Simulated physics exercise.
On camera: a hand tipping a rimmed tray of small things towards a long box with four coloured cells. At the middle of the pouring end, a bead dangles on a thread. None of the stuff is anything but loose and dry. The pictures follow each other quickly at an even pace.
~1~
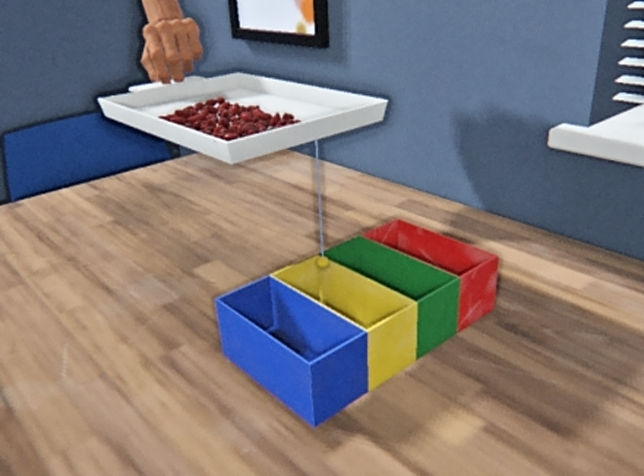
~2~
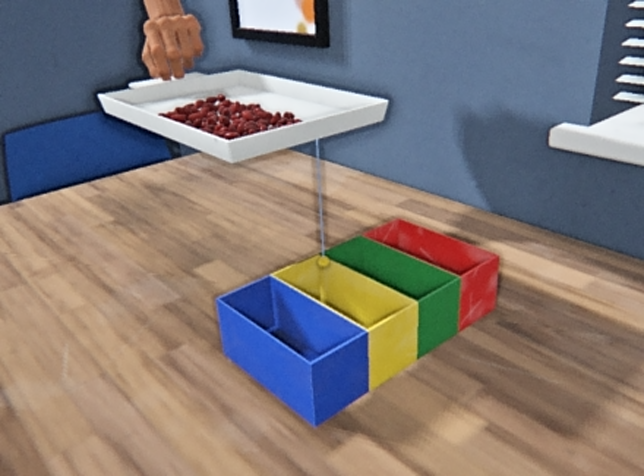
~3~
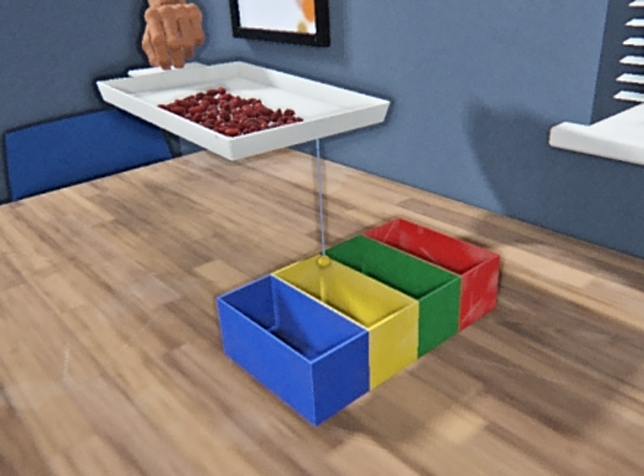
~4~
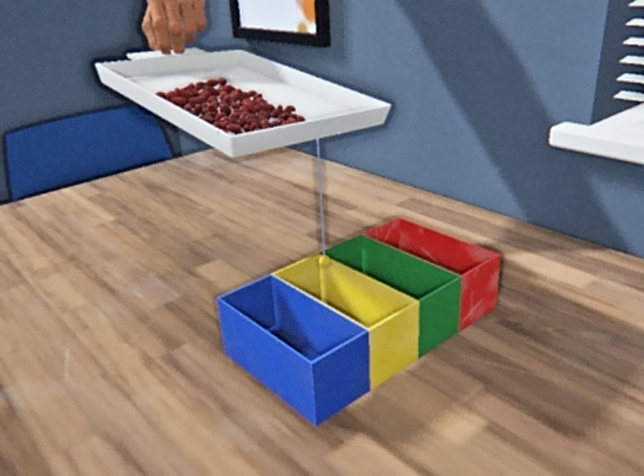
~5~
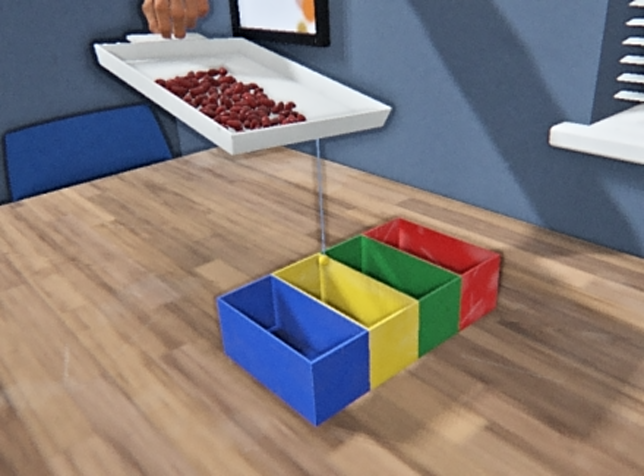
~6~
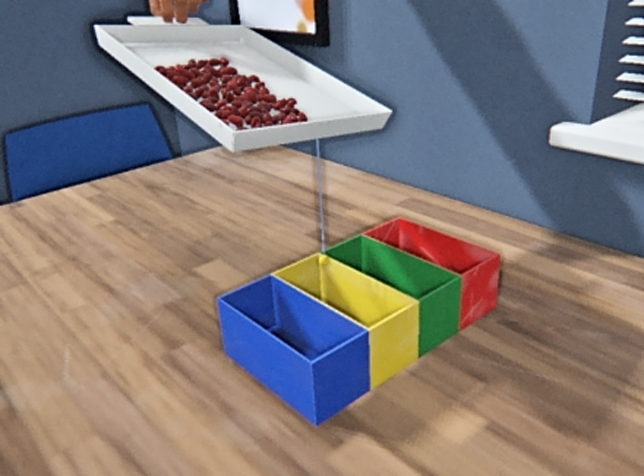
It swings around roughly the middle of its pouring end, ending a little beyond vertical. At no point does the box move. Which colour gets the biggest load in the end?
The green cell gets the biggest load.
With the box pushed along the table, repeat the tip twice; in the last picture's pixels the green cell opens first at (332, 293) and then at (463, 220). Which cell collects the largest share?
For the first spot I'd say the red cell, and for the second spot the blue one.
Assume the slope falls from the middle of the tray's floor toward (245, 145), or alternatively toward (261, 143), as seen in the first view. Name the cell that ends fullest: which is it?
So the first one goes to the blue one and the second to the cell in blue.
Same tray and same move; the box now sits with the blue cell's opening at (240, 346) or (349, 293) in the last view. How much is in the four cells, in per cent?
It comes to about 90 per cent the first time and about 100 per cent the second.
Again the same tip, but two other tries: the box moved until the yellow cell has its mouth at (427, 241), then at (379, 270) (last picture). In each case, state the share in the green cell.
Close to 0 in a hundred first, close to 30 in a hundred second.
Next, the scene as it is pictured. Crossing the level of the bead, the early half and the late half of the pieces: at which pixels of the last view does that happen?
It goes through near (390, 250) first, then near (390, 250).
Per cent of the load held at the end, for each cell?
The blue cell holds about 0 %, the yellow cell about 20 %, the green cell about 60 % and the red cell about 10 %.
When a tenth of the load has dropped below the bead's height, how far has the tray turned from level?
Around 90° at that moment.
Soon, tray tipped steeply; nearly all on the tray; a stray few in the green cell; a stray few falling or outside the box.
A while on, tray tipped right over; most on the tray; a small part in the green cell; a stray few in the yellow cell; a stray few in the red cell; a small part falling or outside the box.
Towards the end, tray tipped past a quarter turn; about two thirds in the green cell; about a quarter in the yellow cell; a small part in the red cell; a stray few in the blue cell; a stray few falling or outside the box.
Finally, tray tipped past a quarter turn; about two thirds in the green cell; about a quarter in the yellow cell; a small part in the red cell; a stray few in the blue cell; a stray few outside the box.
